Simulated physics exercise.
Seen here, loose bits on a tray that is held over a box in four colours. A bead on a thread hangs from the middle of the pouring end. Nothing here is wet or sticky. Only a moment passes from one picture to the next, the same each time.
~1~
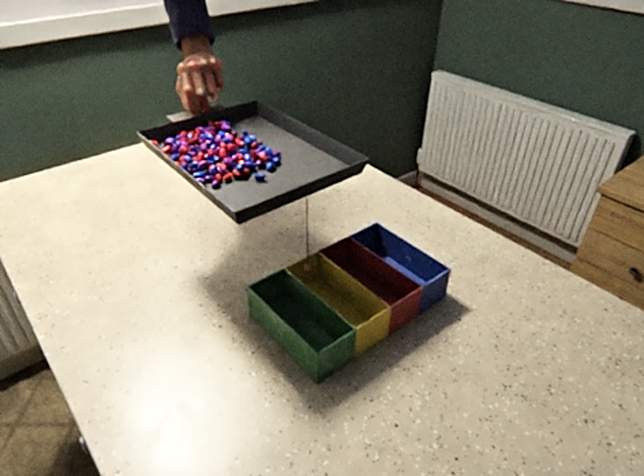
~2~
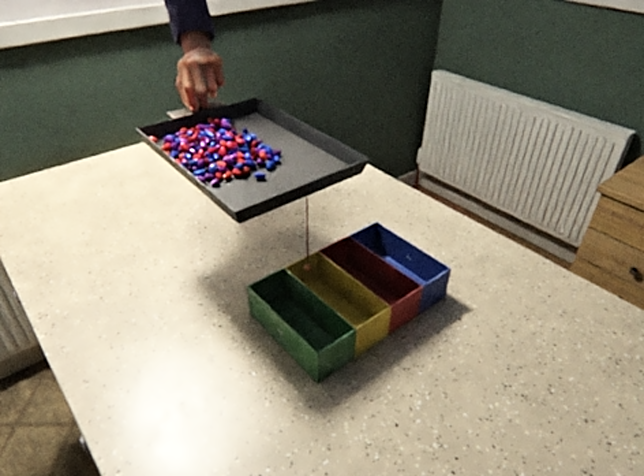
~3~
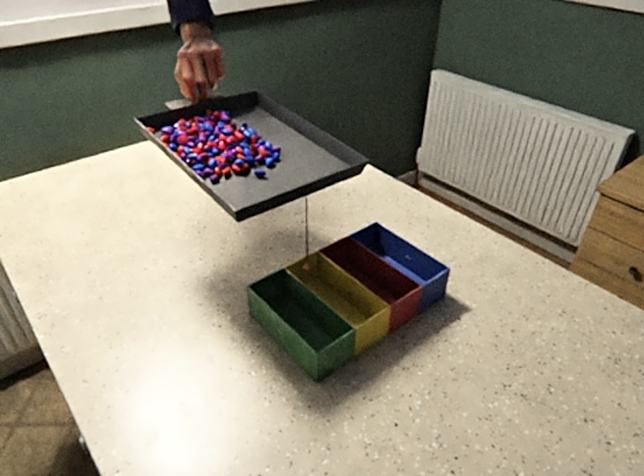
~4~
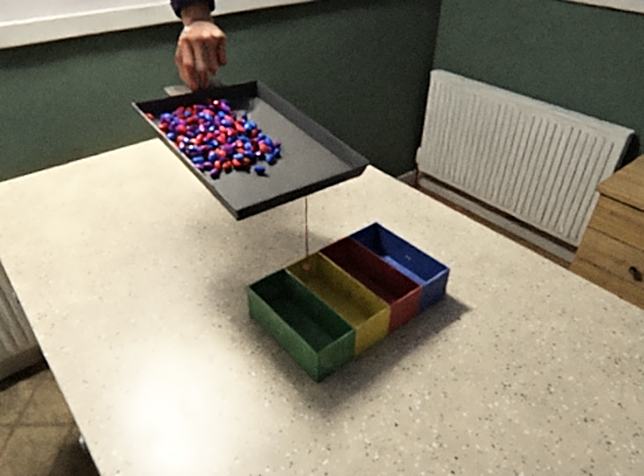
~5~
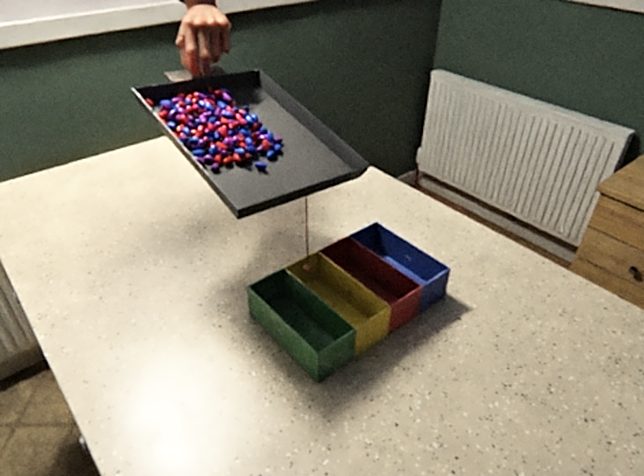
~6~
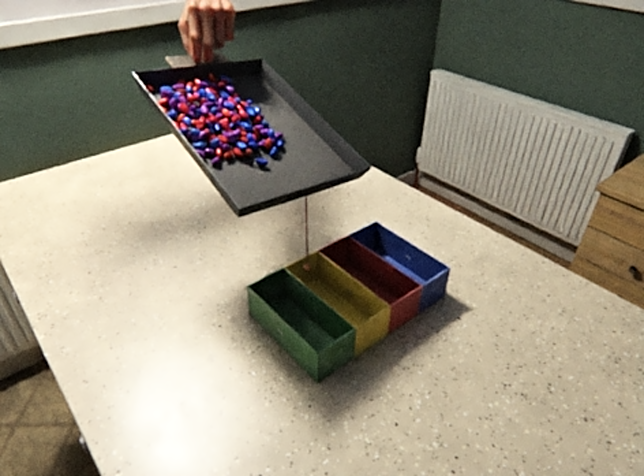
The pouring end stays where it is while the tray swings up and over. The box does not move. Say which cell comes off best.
Fullest: The red cell.
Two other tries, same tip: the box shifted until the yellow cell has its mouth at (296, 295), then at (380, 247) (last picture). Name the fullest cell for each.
First the cell in blue, then the cell in green.
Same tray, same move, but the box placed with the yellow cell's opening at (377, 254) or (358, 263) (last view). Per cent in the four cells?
About 80 and 90 per cent.
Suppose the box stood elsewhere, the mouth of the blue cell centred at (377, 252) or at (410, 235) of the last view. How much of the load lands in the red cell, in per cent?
The first gives 40 %, the second 30 %.
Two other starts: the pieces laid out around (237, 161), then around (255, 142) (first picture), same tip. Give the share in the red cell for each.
About 50 and 60 per cent.
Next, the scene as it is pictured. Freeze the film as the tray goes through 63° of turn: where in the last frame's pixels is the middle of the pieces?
Close to (326, 169).
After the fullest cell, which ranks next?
Next in line is yellow.
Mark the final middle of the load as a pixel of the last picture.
Near (368, 300).
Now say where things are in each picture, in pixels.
Corners of the pouring end at (237, 208) and (363, 158), level; middle of the load at (218, 151), jelly beans; bead on its thread at (308, 268); green cell at (336, 353); yellow cell at (372, 330); red cell at (405, 308); blue cell at (434, 289), in the first picture.
Corners of the pouring end at (237, 207) and (363, 158), level; middle of the load at (218, 148), in the second picture.
Corners of the pouring end at (237, 206) and (363, 159), tipped barely, lowest at the right corner; middle of the load at (217, 142), in the third picture.
Corners of the pouring end at (238, 205) and (364, 161), tipped a little, lowest at the right corner; middle of the load at (217, 134), in the fourth picture.
Corners of the pouring end at (240, 204) and (365, 164), tipped a little, lowest at the right corner; middle of the load at (218, 125), in the fifth picture.
Corners of the pouring end at (242, 203) and (365, 165), tipped clearly, lowest at the right corner; middle of the load at (219, 116); green cell at (336, 353); yellow cell at (372, 329); red cell at (405, 307); blue cell at (434, 288), in the sixth picture.
Soon, tray tipped steeply; nearly all on the tray; a small part falling or outside the box.
A while on, tray tipped past a quarter turn; about half on the tray; about a quarter in the red cell; a small part in the yellow cell; a small part in the blue cell; a stray few in the green cell; a small part falling or outside the box.
Towards the end, tray tipped past a quarter turn; about half in the red cell; about a quarter in the yellow cell; a small part in the blue cell; a small part in the green cell; a stray few falling or outside the box.
Finally, tray tipped past a quarter turn; about half in the red cell; about a quarter in the yellow cell; a small part in the blue cell; a small part in the green cell; a stray few outside the box.
